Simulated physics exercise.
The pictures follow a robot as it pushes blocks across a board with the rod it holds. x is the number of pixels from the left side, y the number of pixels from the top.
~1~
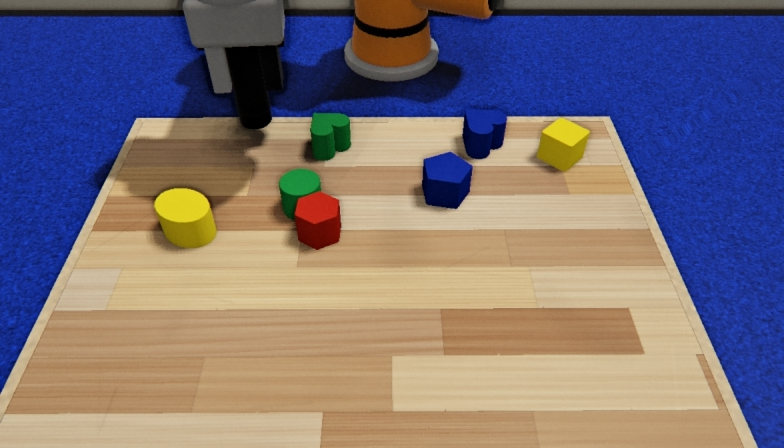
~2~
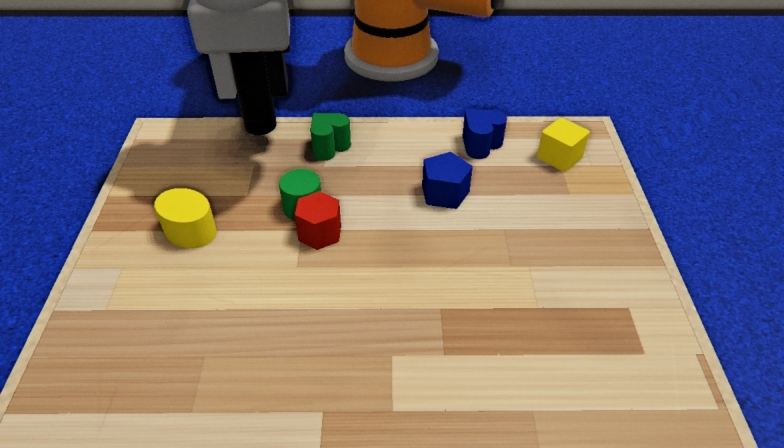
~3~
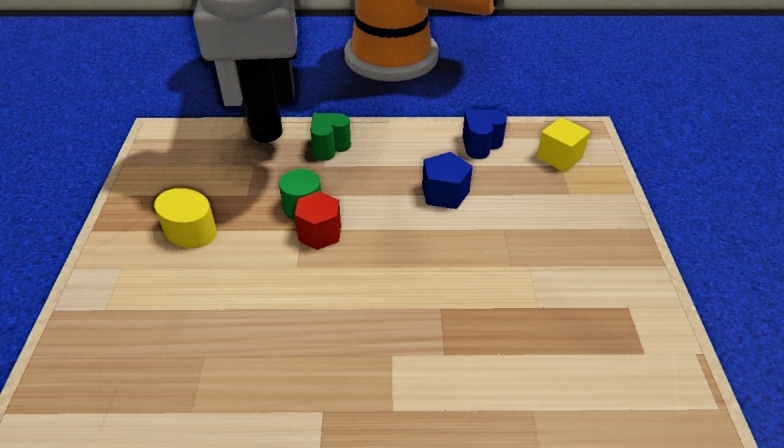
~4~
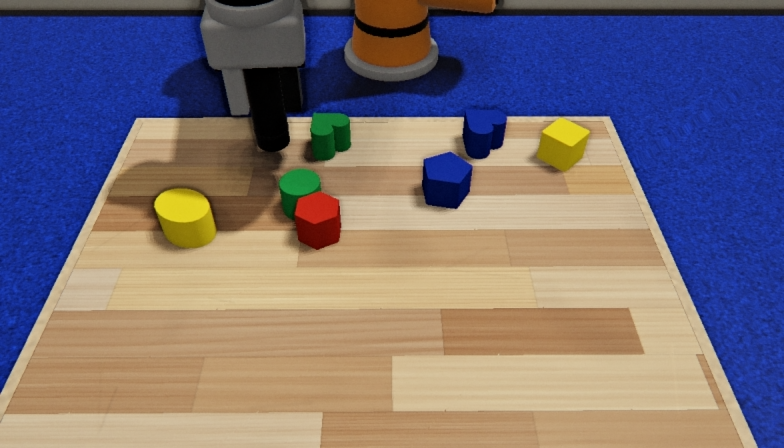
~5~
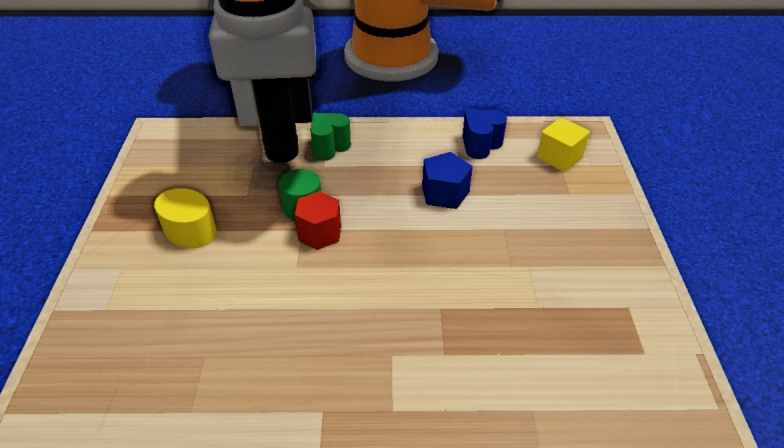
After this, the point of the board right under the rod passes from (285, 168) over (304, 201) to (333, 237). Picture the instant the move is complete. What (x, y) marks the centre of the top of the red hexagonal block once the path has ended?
Its top centre lands on (348, 272).
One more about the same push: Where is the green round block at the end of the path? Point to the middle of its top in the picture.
The middle of its upper face will lie at (333, 240).
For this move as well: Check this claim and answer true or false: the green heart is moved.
False
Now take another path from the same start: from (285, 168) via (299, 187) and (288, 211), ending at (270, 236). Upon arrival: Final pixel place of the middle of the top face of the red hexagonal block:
It will likely be found at (336, 234).
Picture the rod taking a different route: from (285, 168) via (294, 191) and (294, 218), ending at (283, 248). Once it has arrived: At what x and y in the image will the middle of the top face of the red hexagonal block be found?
Top centre: (353, 248).
What follows on the original path. One third of the way, rod (295, 176); green round block (302, 188); red hexagonal block (321, 213).
Two thirds of the way, rod (312, 199); green round block (316, 214); red hexagonal block (335, 242), turned 10° anticlockwise.
At the end, rod (331, 222); green round block (333, 240); red hexagonal block (348, 272); green heart unmoved.
